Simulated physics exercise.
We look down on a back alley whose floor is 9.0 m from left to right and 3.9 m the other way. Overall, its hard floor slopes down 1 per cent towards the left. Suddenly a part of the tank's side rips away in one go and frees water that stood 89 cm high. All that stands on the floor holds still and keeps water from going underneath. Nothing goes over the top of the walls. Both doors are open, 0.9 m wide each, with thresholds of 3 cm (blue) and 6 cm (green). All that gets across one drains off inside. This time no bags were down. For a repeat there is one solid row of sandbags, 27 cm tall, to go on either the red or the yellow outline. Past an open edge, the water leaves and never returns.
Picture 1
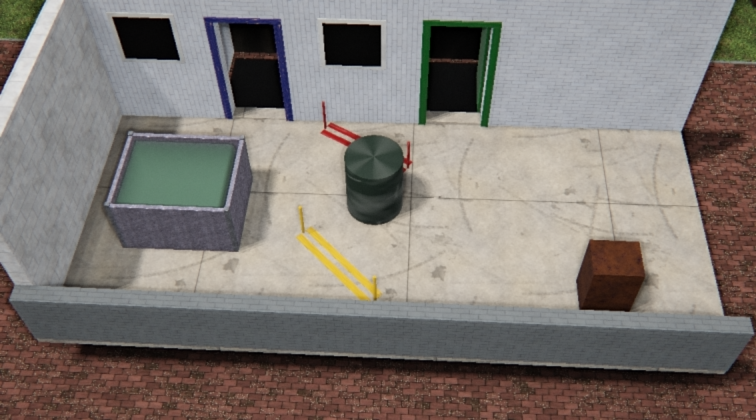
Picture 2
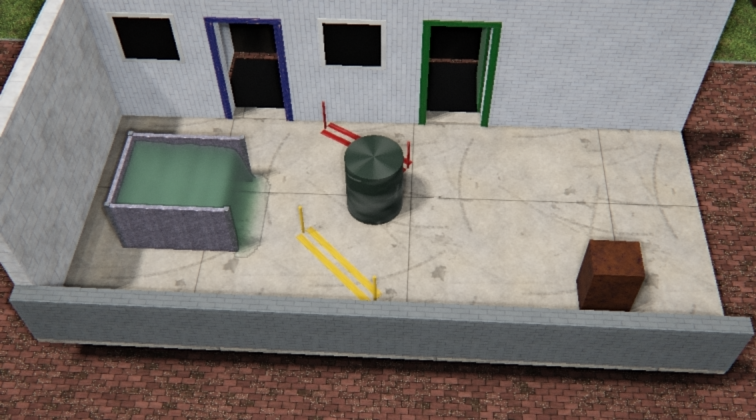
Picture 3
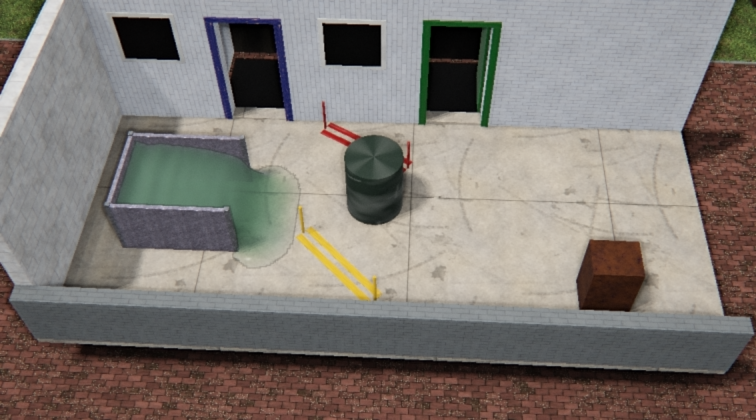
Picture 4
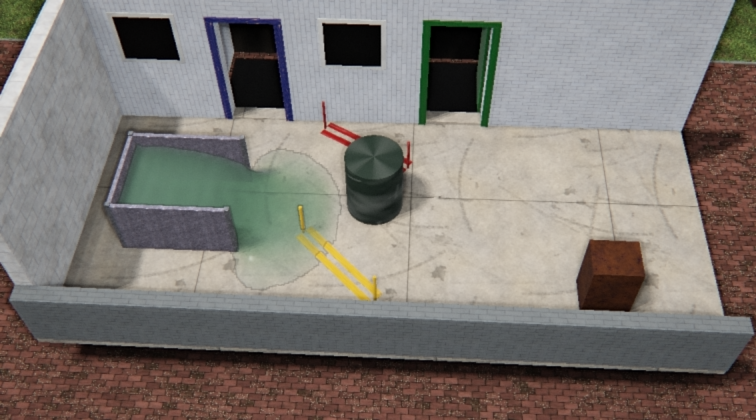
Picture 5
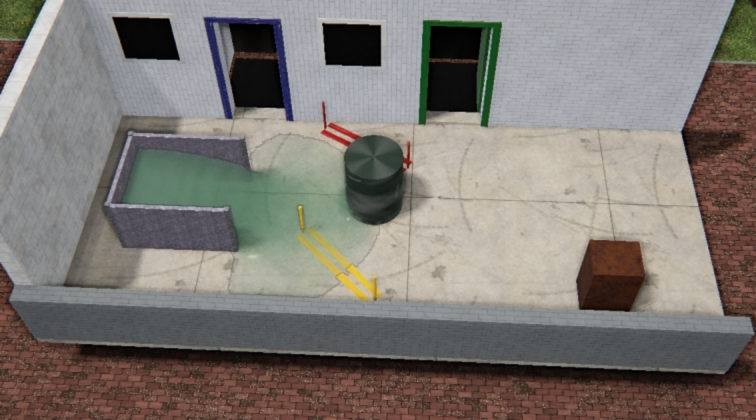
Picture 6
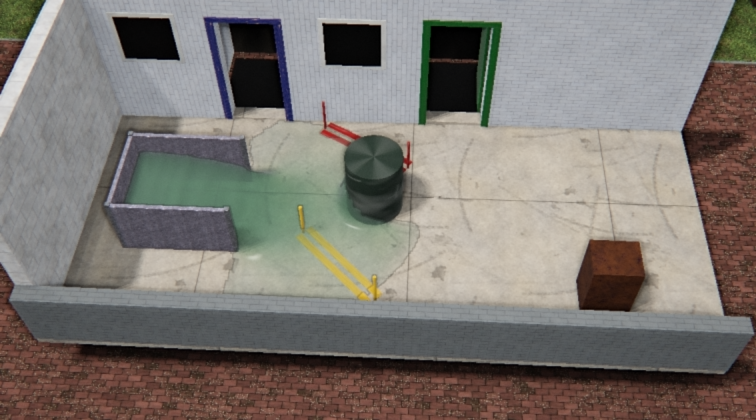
At the start, green water sits still in a walled tank at the left of an alley. The tank's right side gives way and water pours out across the floor, spreading rightward over the yellow outline and reaching around the dark green barrel, while the level in the tank drops.
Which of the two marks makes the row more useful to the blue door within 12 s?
The yellow mark does.
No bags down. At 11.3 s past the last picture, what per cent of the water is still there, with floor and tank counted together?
Close to 60 percent.
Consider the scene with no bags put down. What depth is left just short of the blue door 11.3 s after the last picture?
It comes to some 3.5 cm deep at that spot.
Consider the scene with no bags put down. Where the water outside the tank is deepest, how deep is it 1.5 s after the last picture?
34 cm.
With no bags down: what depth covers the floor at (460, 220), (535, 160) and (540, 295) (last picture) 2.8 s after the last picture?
About 1, 4, 11 cm.
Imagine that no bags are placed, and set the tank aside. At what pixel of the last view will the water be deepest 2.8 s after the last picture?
Roughly at pixel (562, 313).
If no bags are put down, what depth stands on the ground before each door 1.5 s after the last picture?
Blue 1 cm, green 11 cm.
Then, 0.7 s after the last picture water covers 40 % of the floor and is deepest (42 cm) near (339, 203) in the run without bags; in at the blue door, 1 L with no bags, 0 L with the row on red, 0 L on yellow.
Then, 1.5 s after the last picture water covers 55 % of the floor and is deepest (34 cm) near (575, 314) in the run without bags; in at the blue door, 2 L with no bags, 0 L with the row on red, 0 L on yellow.
Then, 2.8 s after the last picture water covers 75 % of the floor and is deepest (20 cm) near (562, 313) in the run without bags; in at the blue door, 3 L with no bags, 28 L with the row on red, 1 L on yellow.
Then, 6.3 s after the last picture water covers 95 % of the floor and is deepest (8 cm) near (444, 331) in the run without bags; in at the blue door, 4 L with no bags, 60 L with the row on red, 9 L on yellow.
Then, 11.3 s after the last picture water covers 95 % of the floor and is deepest (9 cm) near (54, 316) in the run without bags; in at the blue door, 4 L with no bags, 64 L with the row on red, 12 L on yellow.
